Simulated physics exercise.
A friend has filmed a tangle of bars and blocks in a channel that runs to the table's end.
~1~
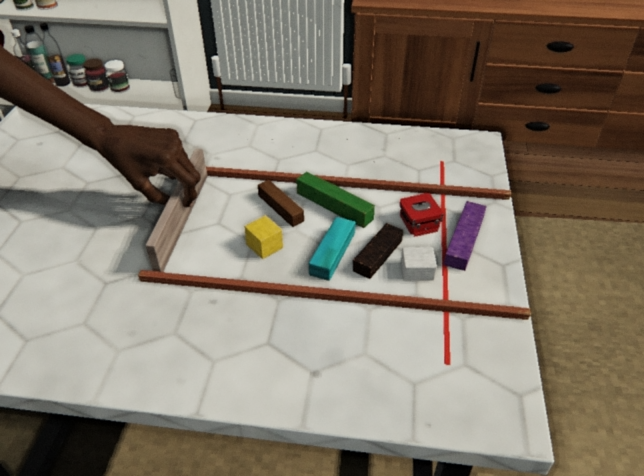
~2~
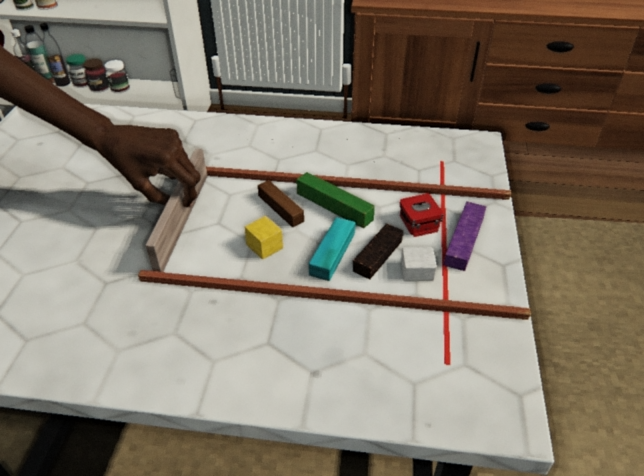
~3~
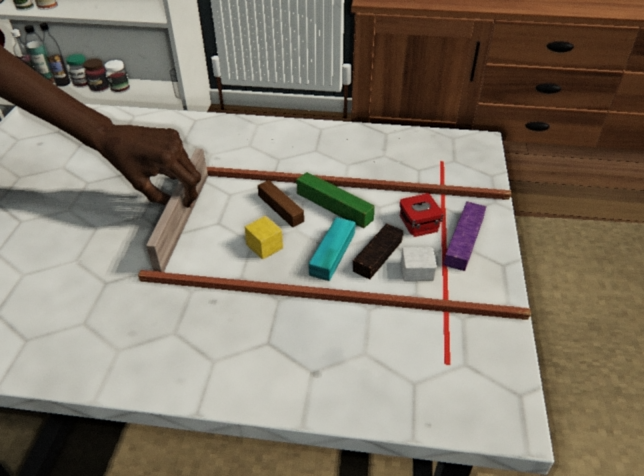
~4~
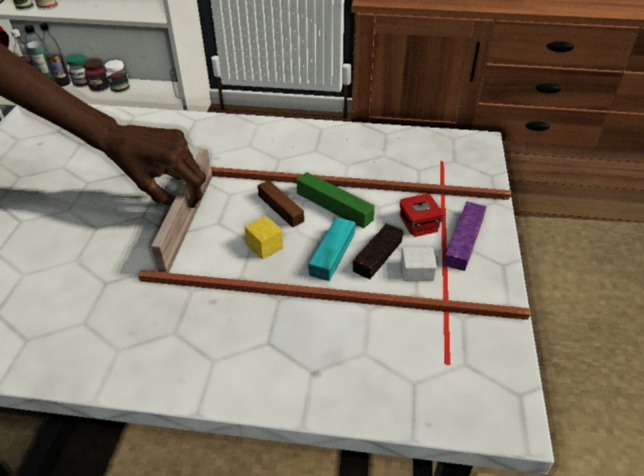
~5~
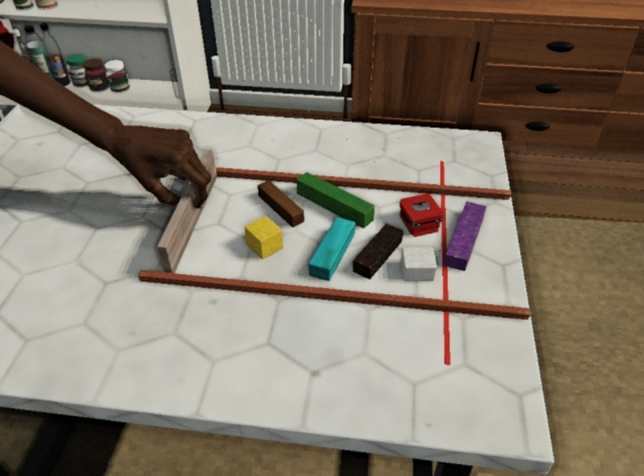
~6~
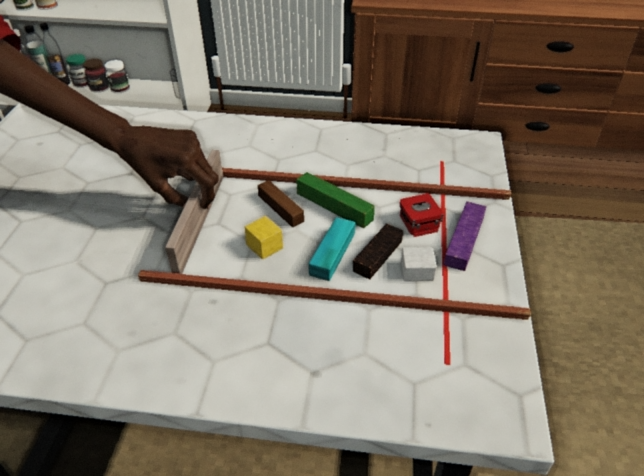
A hand holding a pale board upright between two thin rails slid it slightly to the right, while the scattered colourful blocks and bars, including a purple one past the red line, stayed still.
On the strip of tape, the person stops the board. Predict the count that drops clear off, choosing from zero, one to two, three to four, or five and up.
The count is one to two.
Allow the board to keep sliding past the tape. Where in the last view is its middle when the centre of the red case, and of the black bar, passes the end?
First near (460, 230), second near (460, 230).
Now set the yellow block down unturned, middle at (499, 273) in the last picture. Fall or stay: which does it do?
In the end the yellow block slides off.
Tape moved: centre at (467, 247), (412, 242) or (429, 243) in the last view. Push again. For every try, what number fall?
Per try in turn: 4, 0, 1.
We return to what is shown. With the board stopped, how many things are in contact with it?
2 of them.
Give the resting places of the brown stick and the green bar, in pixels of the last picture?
(464, 225) and (481, 218), roughly.
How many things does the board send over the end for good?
The total is 2.
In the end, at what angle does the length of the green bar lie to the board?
It works out to near 25°.
A little later, none off yet; purple bar at rest near (466, 235); red case at rest near (420, 215); white block at rest near (418, 264).
When it is over, the number that fall off is one or two; down, white block and purple bar.
